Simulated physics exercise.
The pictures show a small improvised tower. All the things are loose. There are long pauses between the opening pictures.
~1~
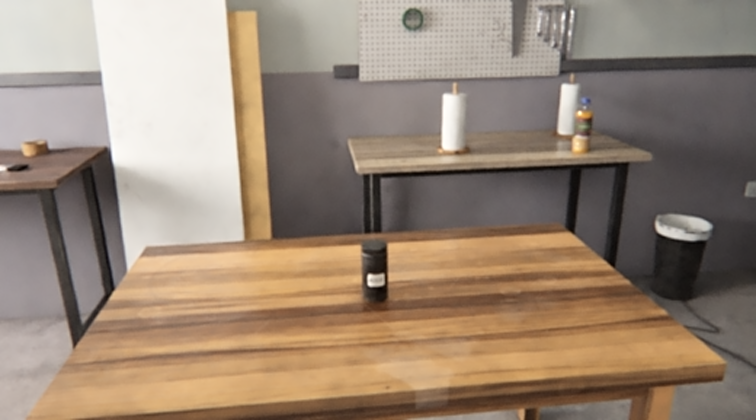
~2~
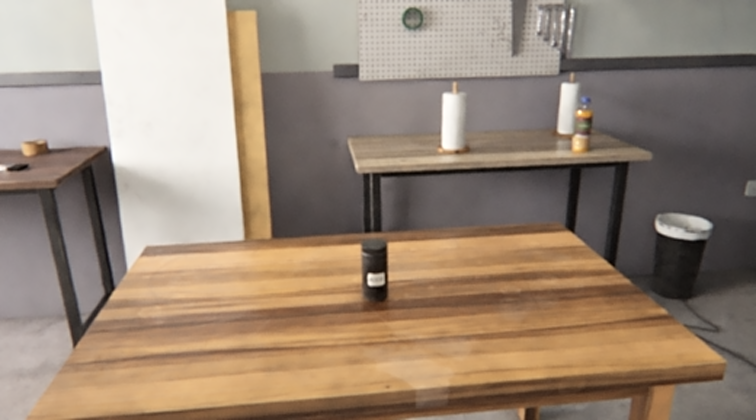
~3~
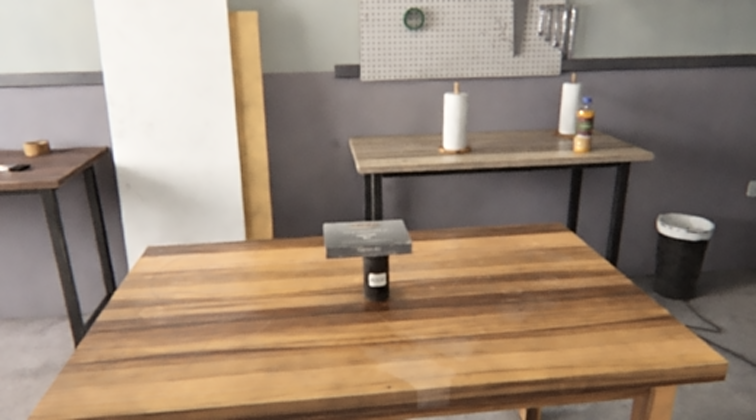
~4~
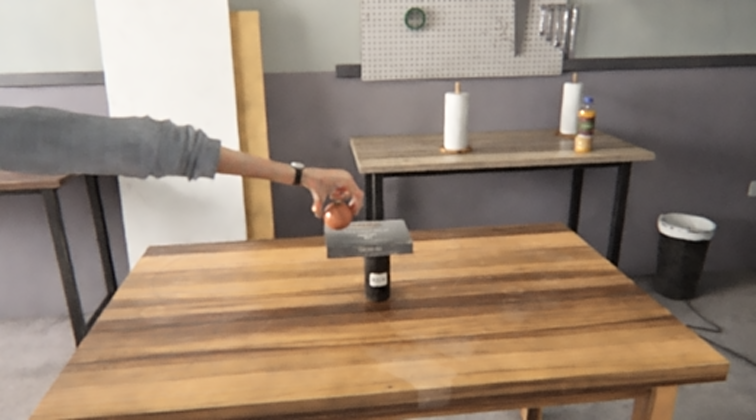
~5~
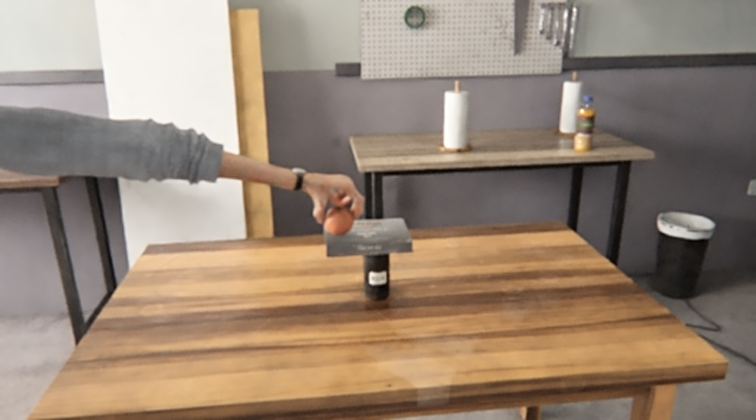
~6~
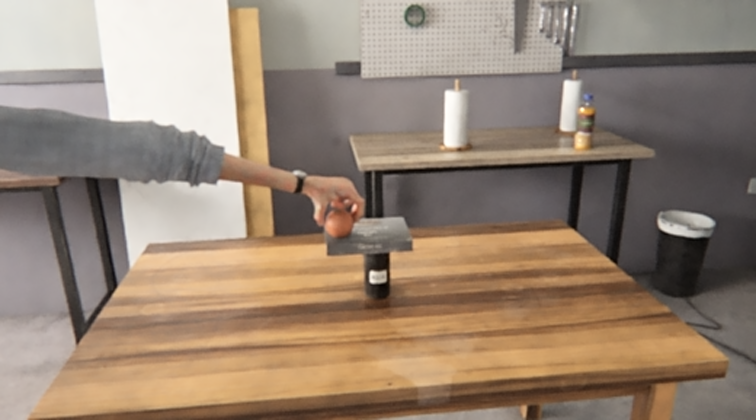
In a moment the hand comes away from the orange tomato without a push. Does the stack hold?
In the end the stack gives way.
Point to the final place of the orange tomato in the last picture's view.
Near (319, 294).
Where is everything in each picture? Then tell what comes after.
In the first picture, the last thing is not in view yet; black jar (375, 270).
In the second picture, the last thing is not in view yet; black jar (375, 270).
In the third picture, the last thing is not in view yet; black jar (376, 270).
In the fourth picture, still above its spot; orange tomato (338, 216); black jar (377, 270).
In the fifth picture, still above its spot; orange tomato (339, 221); black jar (377, 269).
In the sixth picture, in place under the hand; orange tomato (339, 224); black jar (377, 267).
Then, 0.40 s past the last view, grey packet and orange tomato now fallen.
Then, 0.50 s past the last view, things are still on the move.
Then, 0.60 s past the last view, as before.
Finally, fallen, grey packet and orange tomato; black jar still in place. Final places as the last picture's camera would see them, orange tomato near (319, 294). The stack loses its balance.
